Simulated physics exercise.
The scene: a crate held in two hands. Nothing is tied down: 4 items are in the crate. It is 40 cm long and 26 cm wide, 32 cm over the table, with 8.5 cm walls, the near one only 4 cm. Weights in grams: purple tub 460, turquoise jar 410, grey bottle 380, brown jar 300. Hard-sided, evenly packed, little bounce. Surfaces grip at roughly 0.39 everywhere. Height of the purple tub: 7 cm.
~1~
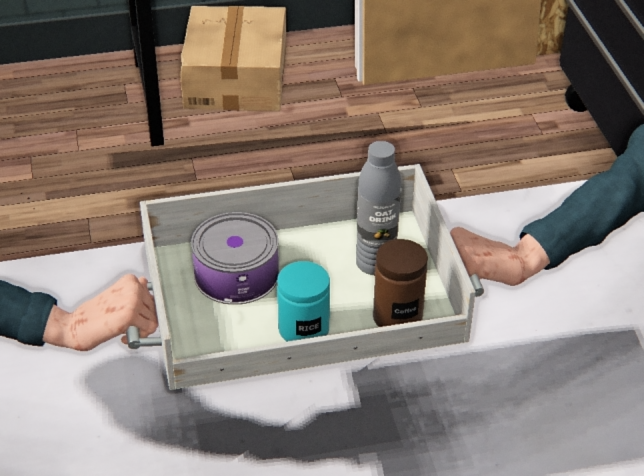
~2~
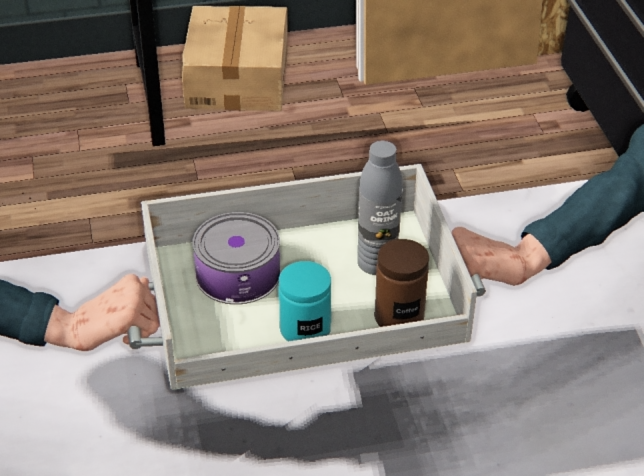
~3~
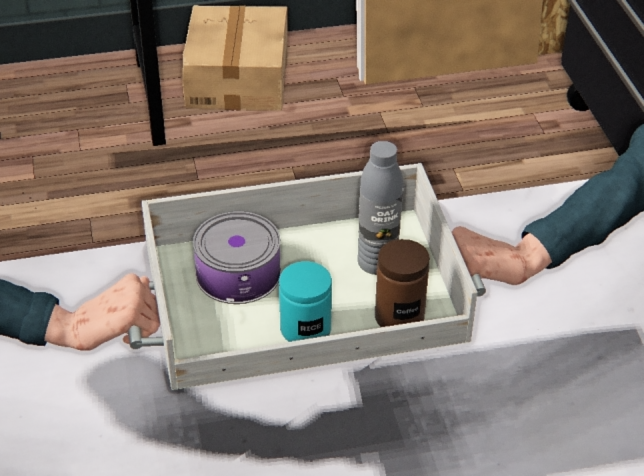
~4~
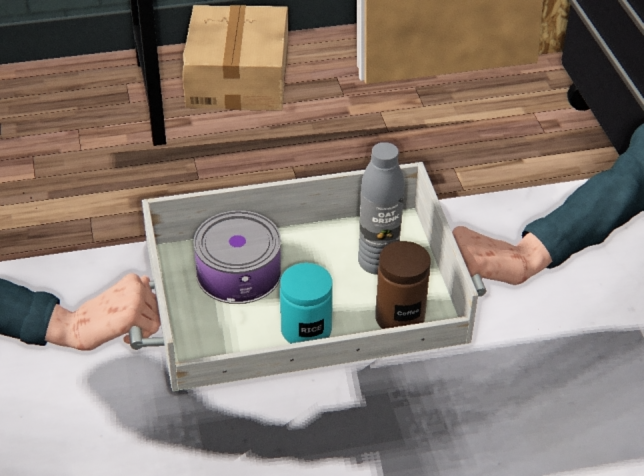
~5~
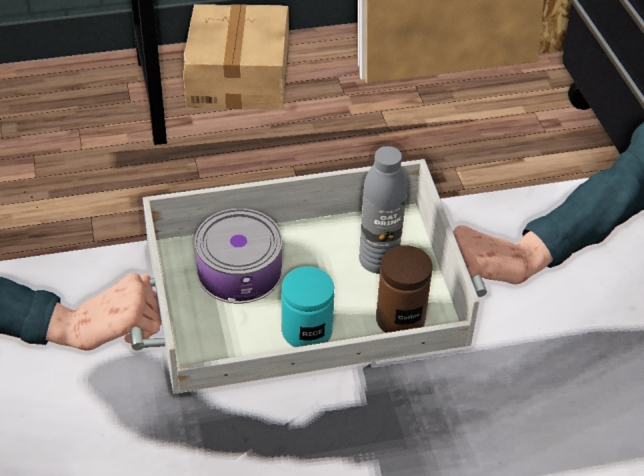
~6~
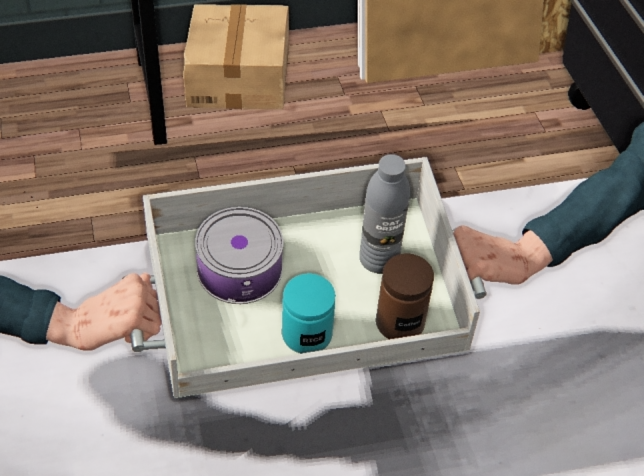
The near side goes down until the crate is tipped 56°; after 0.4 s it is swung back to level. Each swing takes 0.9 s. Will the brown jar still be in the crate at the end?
The brown jar gets tipped out.
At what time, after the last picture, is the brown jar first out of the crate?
Near 0.6 s.
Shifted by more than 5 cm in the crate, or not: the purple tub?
The purple tub gets shifted.
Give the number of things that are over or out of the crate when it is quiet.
2 of them.
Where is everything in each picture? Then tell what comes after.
Crate level; brown jar (400, 287); purple tub (236, 258), in the first frame.
Crate level; grey bottle (380, 208); purple tub (237, 258), in the second frame.
Crate level; turquoise jar (306, 304); grey bottle (380, 208), in the third frame.
Crate tipped 2°, near side down; purple tub (238, 257); turquoise jar (306, 306), in the fourth frame.
Crate tipped 6°, near side down; grey bottle (383, 210); purple tub (239, 256), in the fifth frame.
Crate tipped 11°, near side down; brown jar (404, 298); turquoise jar (308, 314), in the sixth frame.
Then, 0.40 s later than the last frame, crate tipped 49°, near side down; brown jar rocked 17° off its seat near (407, 350); grey bottle rocked 17° off its seat; purple tub 8 cm from its spot.
Then, 0.80 s later than the last frame, crate tipped 56°, near side down; grey bottle and brown jar now out of the crate; purple tub 13 cm from its spot; turquoise jar 2 cm from its spot.
Then, 1.40 s later than the last frame, crate tipped 36°, near side down; purple tub 13 cm from its spot; turquoise jar 2 cm from its spot.
Then, 1.60 s later than the last frame, crate tipped 14°, near side down; purple tub 13 cm from its spot; turquoise jar 2 cm from its spot.
When it is over, out of the crate, grey bottle and brown jar; not toppled but over 5 cm from the start, purple tub; the last one within 5 cm of the start.
